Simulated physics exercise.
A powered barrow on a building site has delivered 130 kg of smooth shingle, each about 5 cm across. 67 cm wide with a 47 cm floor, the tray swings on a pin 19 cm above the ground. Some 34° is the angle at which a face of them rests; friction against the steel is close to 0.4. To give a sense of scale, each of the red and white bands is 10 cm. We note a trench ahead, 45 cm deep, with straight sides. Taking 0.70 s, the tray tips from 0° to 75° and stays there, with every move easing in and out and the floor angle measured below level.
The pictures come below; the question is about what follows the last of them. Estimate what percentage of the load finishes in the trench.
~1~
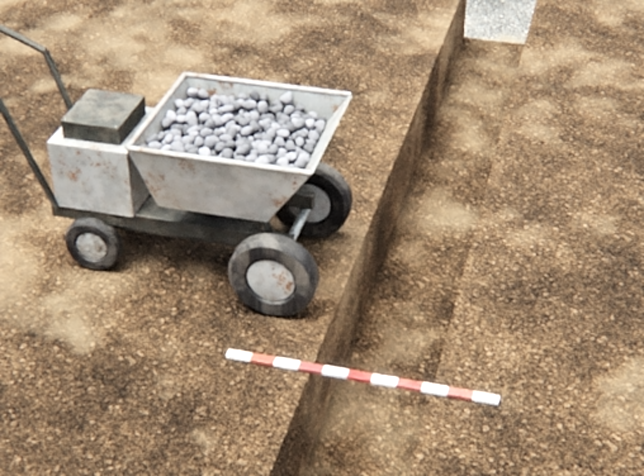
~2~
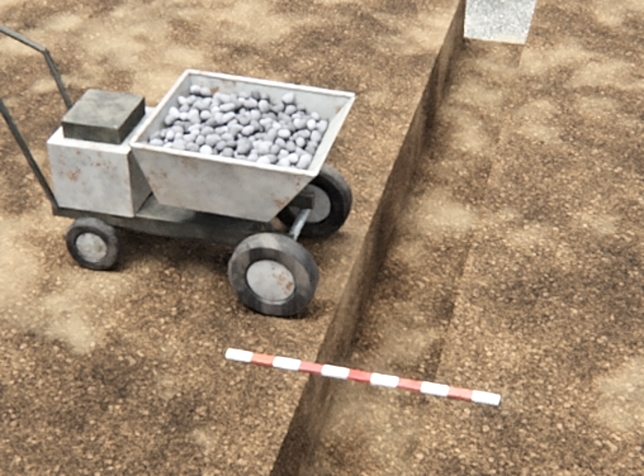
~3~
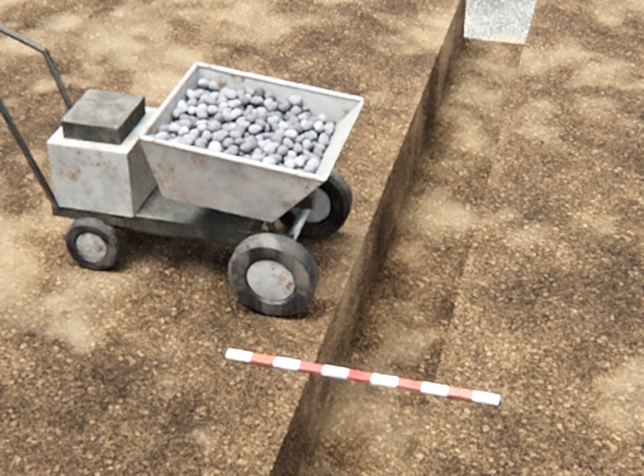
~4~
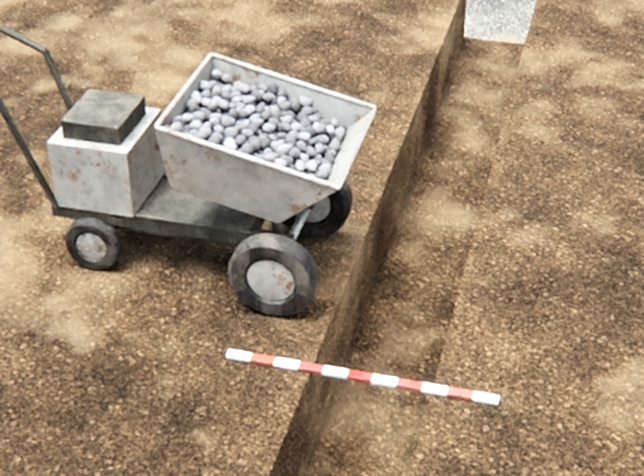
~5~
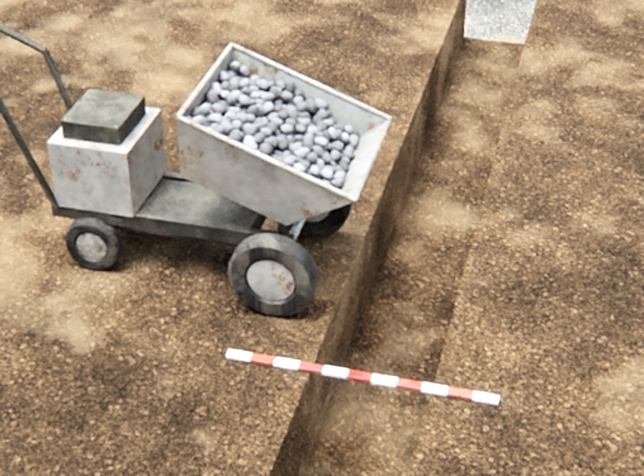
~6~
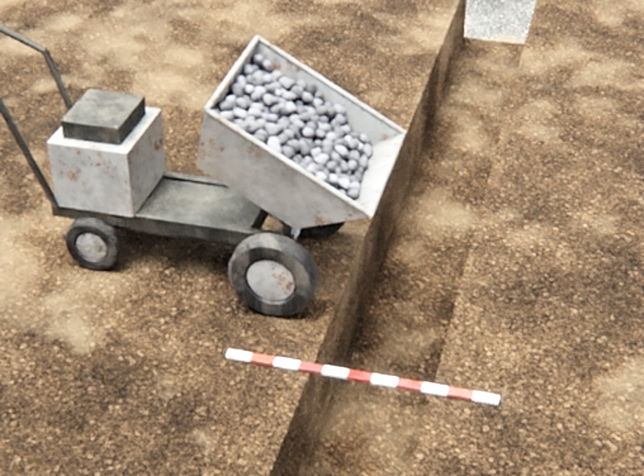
Roughly 37 percent.
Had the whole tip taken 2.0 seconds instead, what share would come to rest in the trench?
55 per cent.
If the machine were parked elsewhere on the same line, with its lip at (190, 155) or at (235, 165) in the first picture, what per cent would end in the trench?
Near 90 per cent from the first place, 100 from the second.
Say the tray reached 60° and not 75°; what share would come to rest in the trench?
It would be close to 35 percent.
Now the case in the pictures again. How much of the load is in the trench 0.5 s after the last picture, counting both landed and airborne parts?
Some 15 per cent.
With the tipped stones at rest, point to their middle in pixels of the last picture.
(494, 299).
Then, 0.2 s after the last picture the floor is at 63°, 100 % in the tray; the foremost stones are at (413, 232).
Then, 0.5 s after the last picture the floor is at 75°, 54 % in the tray, 13 % in the trench, 33 % past the trench; the foremost stones are at (521, 327).
Then, 0.8 s after the last picture the floor is at 75°, 11 % in the tray, 25 % in the trench, 64 % past the trench; the foremost stones are past the picture's edge.
Then, 2.8 s after the last picture the floor is at 75°, 0 % in the tray, 37 % in the trench, 63 % past the trench; the foremost stones are past the picture's edge.
